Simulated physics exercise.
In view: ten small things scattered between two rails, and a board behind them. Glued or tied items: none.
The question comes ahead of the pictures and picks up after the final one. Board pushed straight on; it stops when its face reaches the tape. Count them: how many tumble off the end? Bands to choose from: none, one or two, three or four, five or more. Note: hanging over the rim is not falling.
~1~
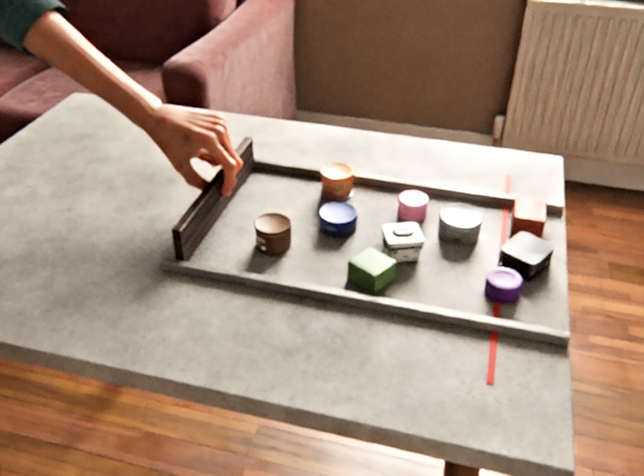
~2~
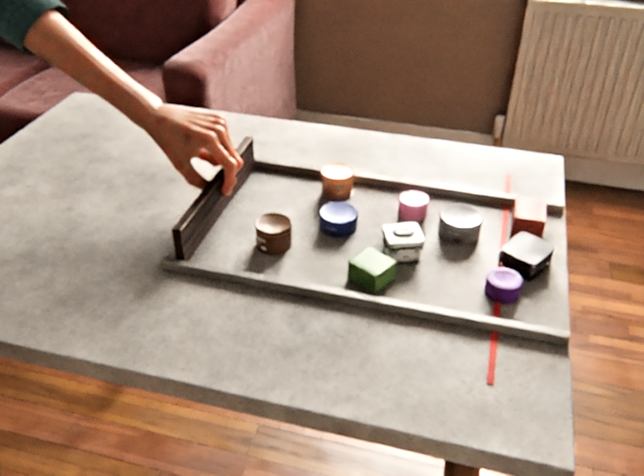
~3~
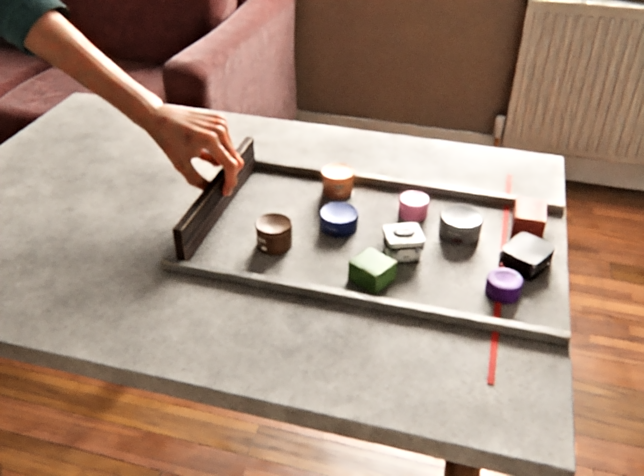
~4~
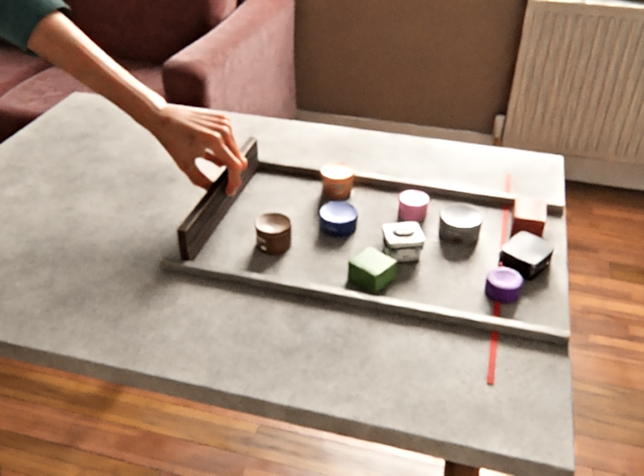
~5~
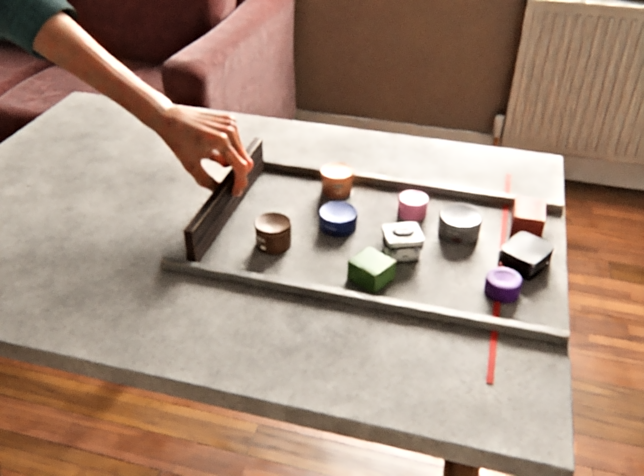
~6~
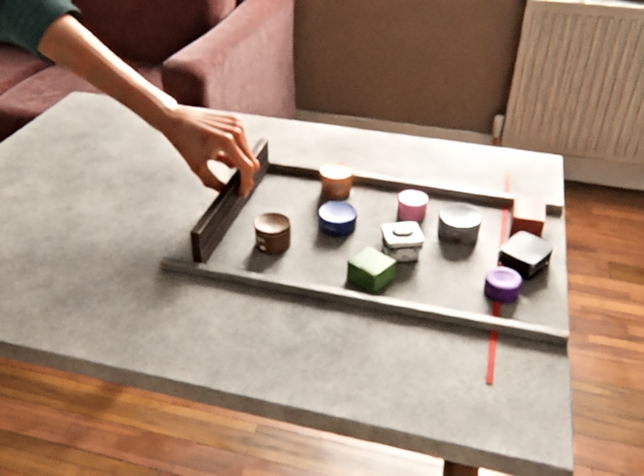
Final answer: One or two.
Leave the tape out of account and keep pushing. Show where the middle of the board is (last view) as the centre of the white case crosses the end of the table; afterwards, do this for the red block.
Middle: Roughly (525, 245); roughly (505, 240).
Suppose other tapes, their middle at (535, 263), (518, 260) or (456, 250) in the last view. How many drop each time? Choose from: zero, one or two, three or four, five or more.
Place by place: 5 or more, then three or four, then none at all.
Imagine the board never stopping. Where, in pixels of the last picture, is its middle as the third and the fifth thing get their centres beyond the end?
Its centre point is roughly (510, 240) and later (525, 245).
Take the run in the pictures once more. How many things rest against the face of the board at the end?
Contact count: 5.
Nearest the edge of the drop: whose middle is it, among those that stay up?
Result: Red block.
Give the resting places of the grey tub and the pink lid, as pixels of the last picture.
Roughly (556, 237) for the first and roughly (520, 227) for the second.
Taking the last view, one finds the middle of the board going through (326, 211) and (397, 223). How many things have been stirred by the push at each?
One spot: 3. Other spot: 6.
Soon after, none off yet; black case at rest near (525, 256); red block at rest near (527, 219); purple lid at rest near (502, 285).
At rest, the number that fall off is one or two; fallen, black case.
